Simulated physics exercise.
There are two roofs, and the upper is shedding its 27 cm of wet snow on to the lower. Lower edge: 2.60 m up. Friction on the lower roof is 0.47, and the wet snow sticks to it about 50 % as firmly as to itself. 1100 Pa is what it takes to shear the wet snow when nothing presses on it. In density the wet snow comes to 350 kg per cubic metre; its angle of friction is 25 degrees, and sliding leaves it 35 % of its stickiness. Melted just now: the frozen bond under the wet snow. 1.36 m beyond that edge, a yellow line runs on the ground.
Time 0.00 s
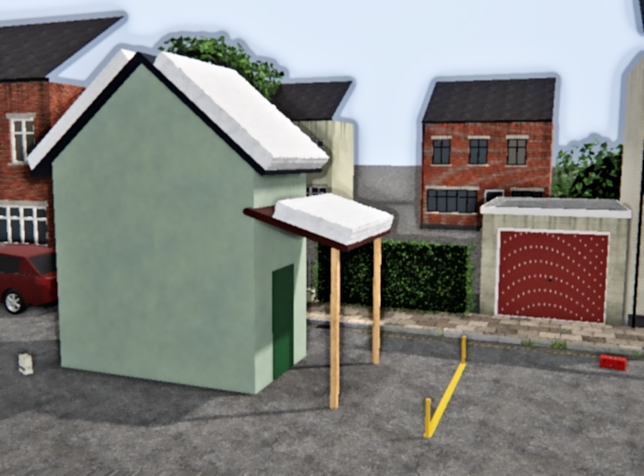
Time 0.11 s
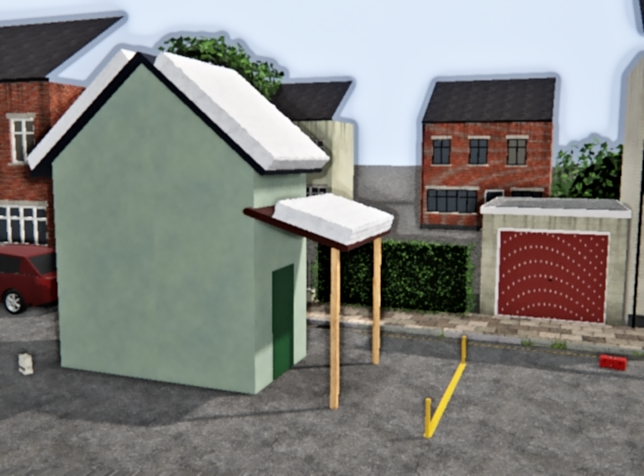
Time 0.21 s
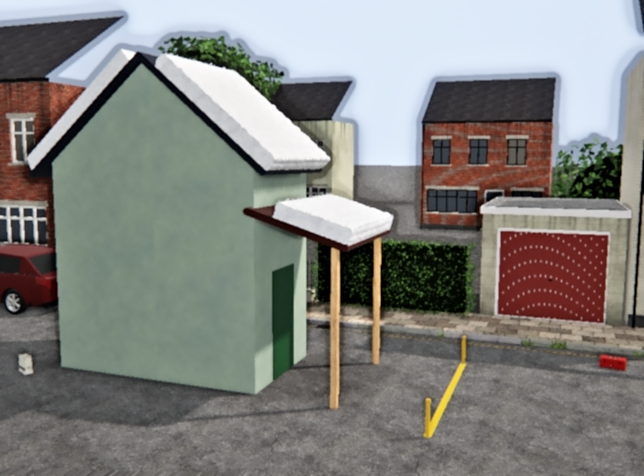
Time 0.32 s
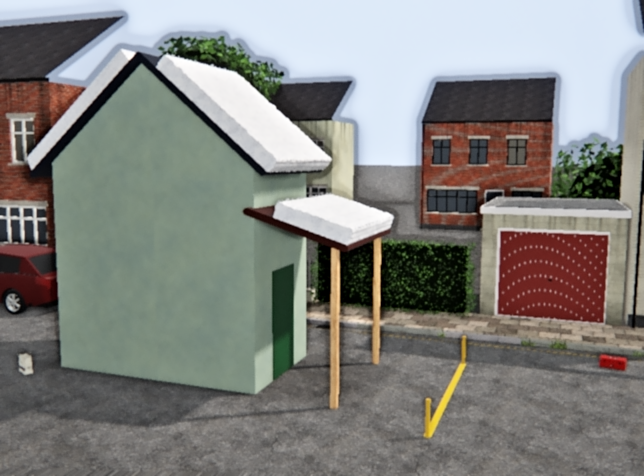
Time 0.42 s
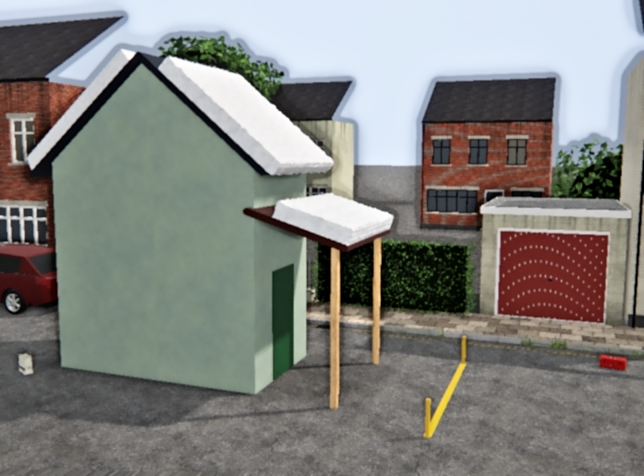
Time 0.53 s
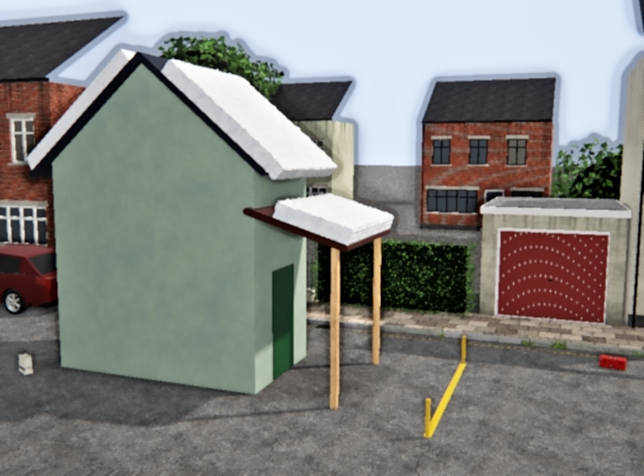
A thick slab of white snow slid slightly down the upper roof of a pale green house, its edge creeping out over the snow-covered porch roof below, while everything else stayed still.
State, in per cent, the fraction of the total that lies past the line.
1 per cent.
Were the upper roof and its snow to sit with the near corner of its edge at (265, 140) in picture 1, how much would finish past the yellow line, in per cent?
I'd put it at close to 16 percent.
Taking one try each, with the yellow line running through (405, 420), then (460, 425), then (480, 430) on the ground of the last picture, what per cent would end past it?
One by one: 7 in a hundred, 0 in a hundred, 0 in a hundred.
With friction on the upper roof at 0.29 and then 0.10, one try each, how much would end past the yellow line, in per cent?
Try 1: 16 %; try 2: 30 %.
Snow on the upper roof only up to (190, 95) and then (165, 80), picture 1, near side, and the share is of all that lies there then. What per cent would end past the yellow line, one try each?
In turn about 0 %, 0 %.
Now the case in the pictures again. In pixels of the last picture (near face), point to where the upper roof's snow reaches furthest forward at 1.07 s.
I'd point to around (306, 201).
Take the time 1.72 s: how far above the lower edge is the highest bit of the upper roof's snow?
1.8 m, roughly.
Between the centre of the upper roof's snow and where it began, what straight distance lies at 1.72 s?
It has shifted some 1.8 m.
After 1.07 s, none is below the lower edge and 0 % is past the line.
After 1.72 s, none is below the lower edge and 0 % is past the line.
After 2.36 s, 8 % is below the lower edge and 0 % is past the line.
After 3.00 s, 27 % is below the lower edge and 0 % is past the line.
After 4.10 s, 27 % is below the lower edge and 1 % is past the line.
